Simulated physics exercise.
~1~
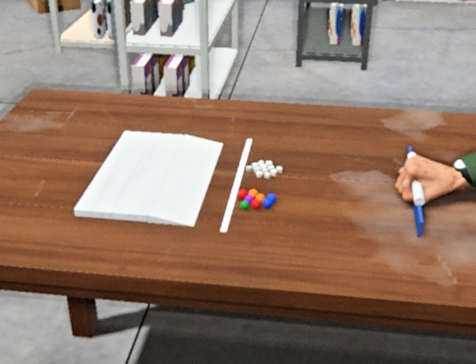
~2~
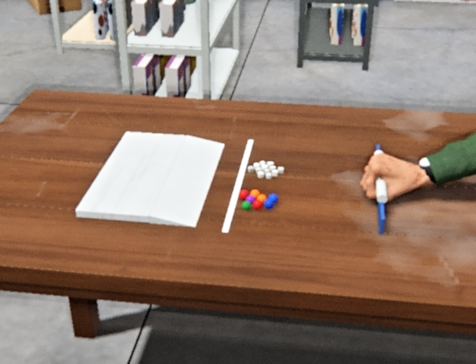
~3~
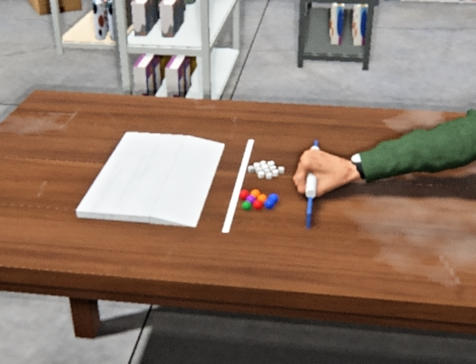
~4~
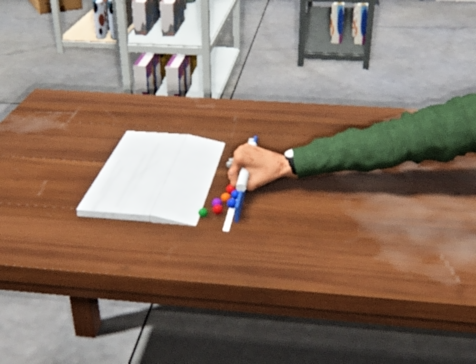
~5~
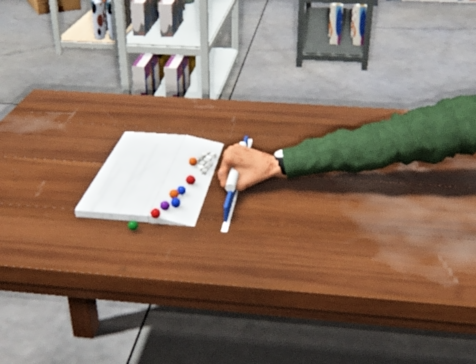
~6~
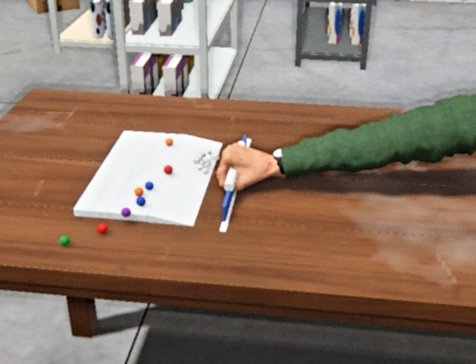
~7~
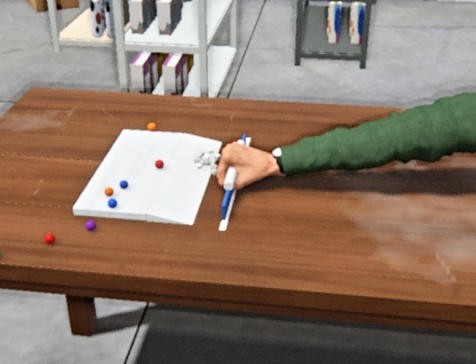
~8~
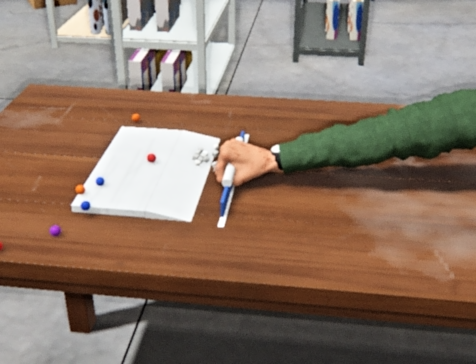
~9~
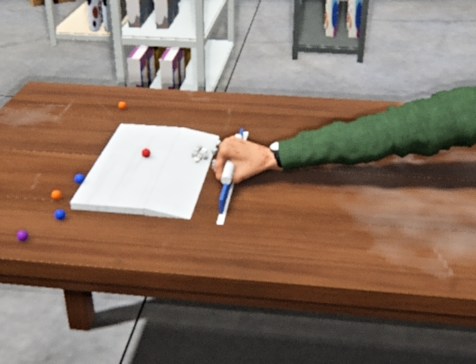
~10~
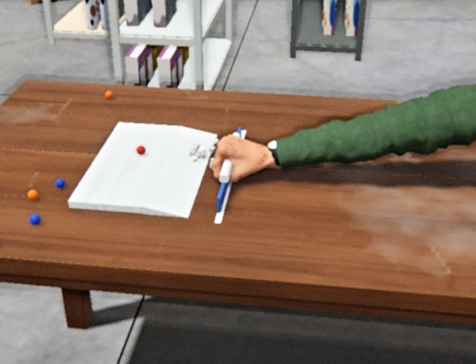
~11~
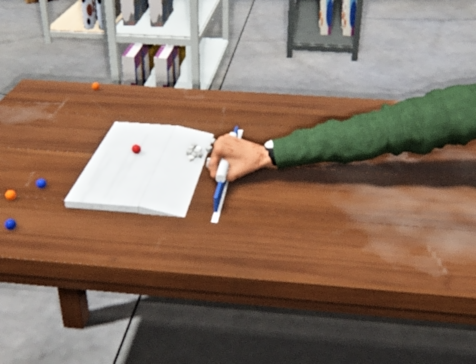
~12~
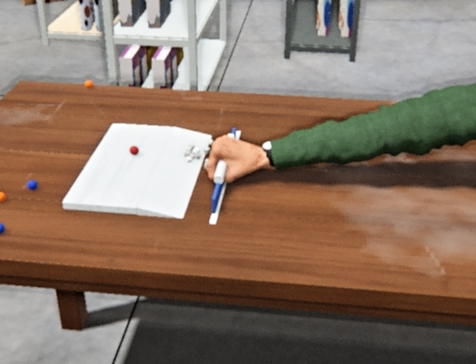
A hand in a green sleeve holds a blue and white scraper upright at the right of a brown wooden table, seen from slightly above in a room with shelves behind. To the left lie a white slab with a sloped edge, a strip of white tape, and two small heaps, colourful balls in front and white pieces behind. The hand slides left, sweeps both heaps toward the slab and stops at the tape. The balls scatter over the slab, most rolling on leftward and some leaving view. The white pieces stay bunched at the slab's right edge, while one red ball rests on top.
